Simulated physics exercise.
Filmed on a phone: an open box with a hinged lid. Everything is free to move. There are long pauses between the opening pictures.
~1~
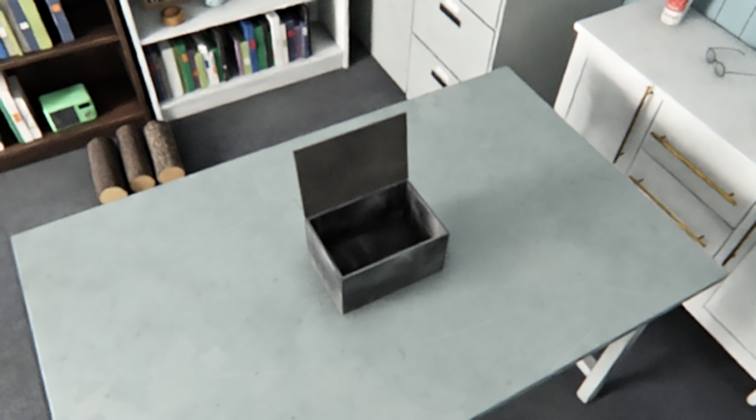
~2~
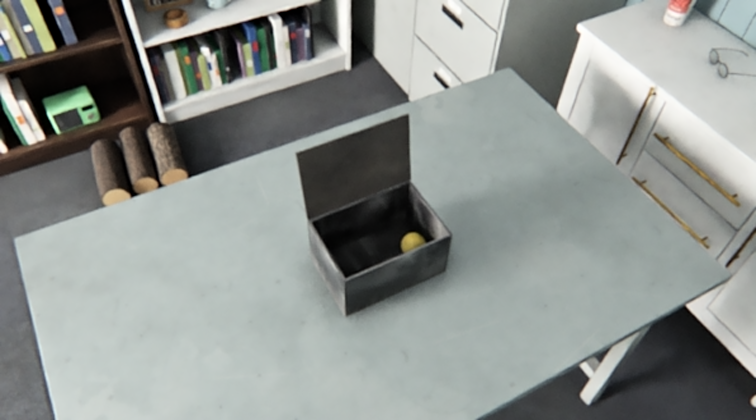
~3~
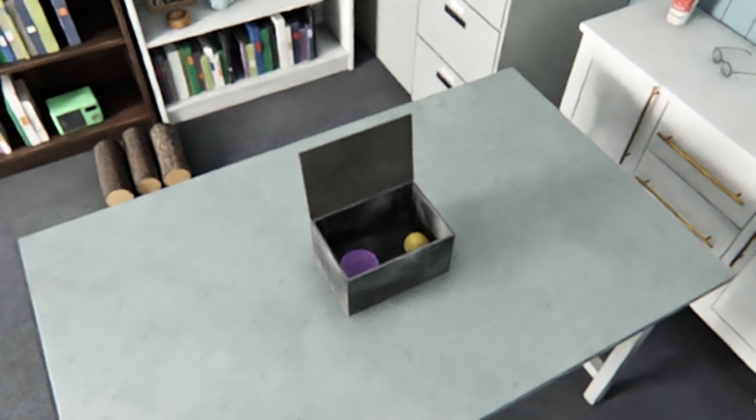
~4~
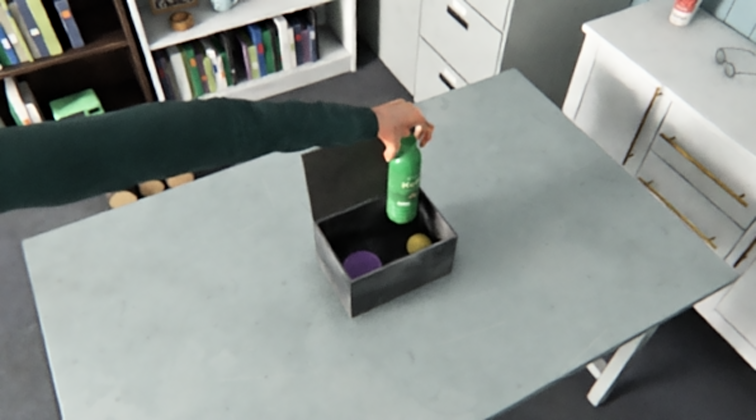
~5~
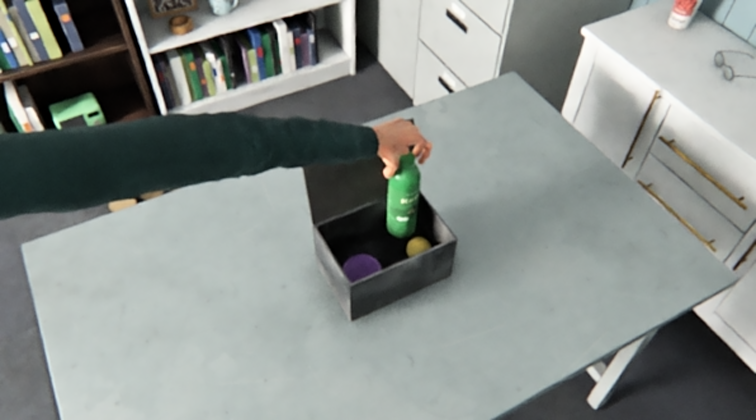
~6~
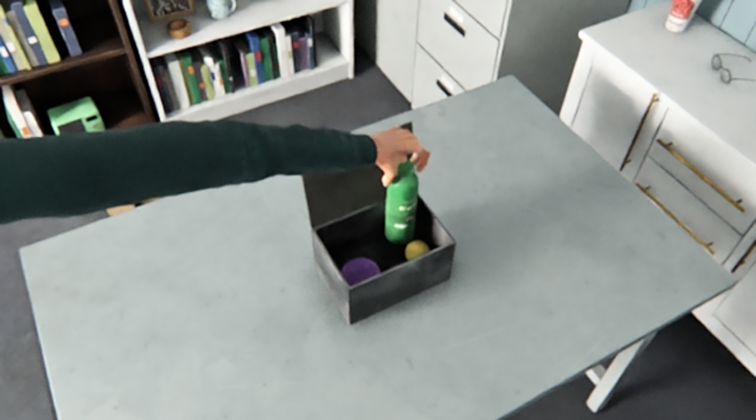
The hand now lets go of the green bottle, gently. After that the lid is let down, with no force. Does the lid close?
In the end the lid is held up.
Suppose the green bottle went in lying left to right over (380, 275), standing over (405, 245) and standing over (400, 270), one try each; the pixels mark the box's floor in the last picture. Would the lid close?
First try: It closes; second try: It is held up; third try: It stays ajar.
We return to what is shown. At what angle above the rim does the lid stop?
About 35°.
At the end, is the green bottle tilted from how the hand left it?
The green bottle tips.
Then, 0.30 s on from there, green bottle turned 10° from how it was put near (387, 221); yellow lemon shifted a little.
Then, 1.00 s on from there, lid starting down; green bottle turned 49° from how it was put near (360, 243); yellow lemon shifted about its own width.
Then, 1.40 s on from there, lid 69° above the rim; green bottle turned 52° from how it was put near (358, 244); yellow lemon shifted about its own width.
Then, 1.70 s on from there, lid 47° above the rim; green bottle turned 52° from how it was put near (359, 246); yellow lemon shifted about its own width.
In the end, lid 35° above the rim; toppled in the box, green bottle; the other 2 unmoved. At the end, from the last picture's camera, green bottle near (359, 246).
